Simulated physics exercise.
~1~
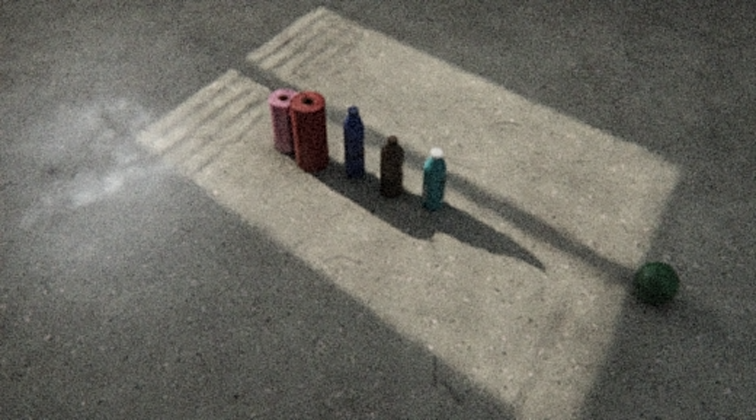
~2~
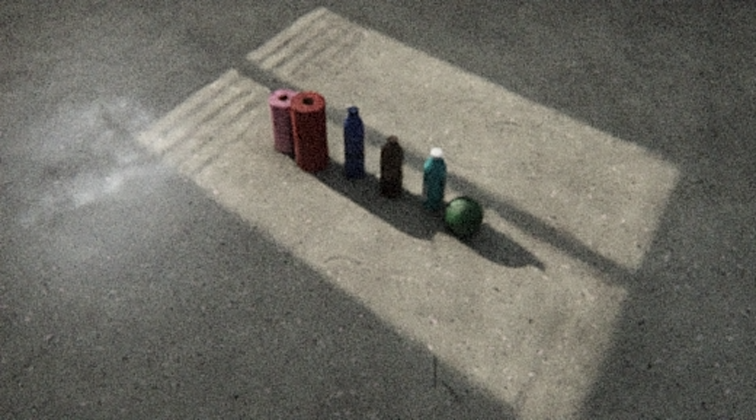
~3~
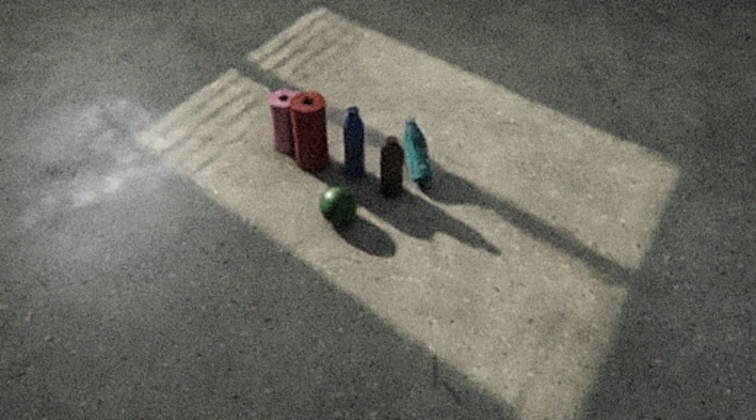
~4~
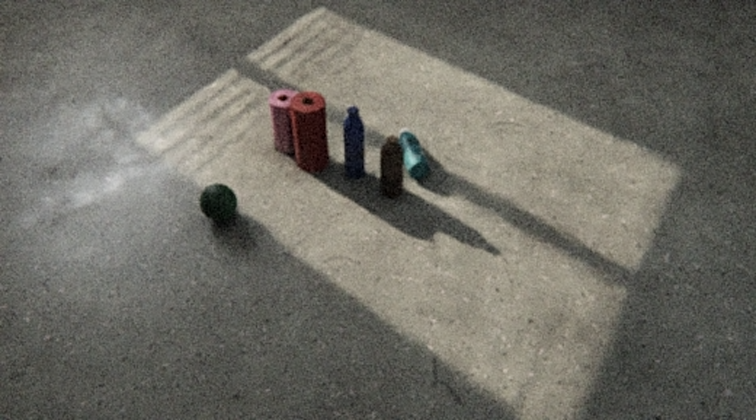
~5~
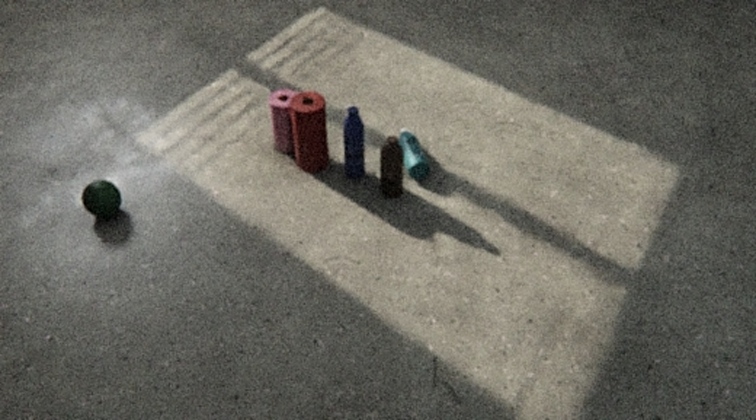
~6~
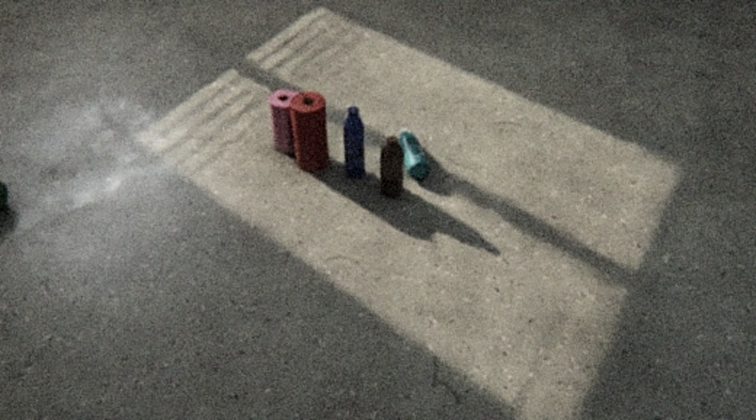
Green ball rolling left across a sunlit floor, knocking over a turquoise bottle and leaving view as four other items stay upright.
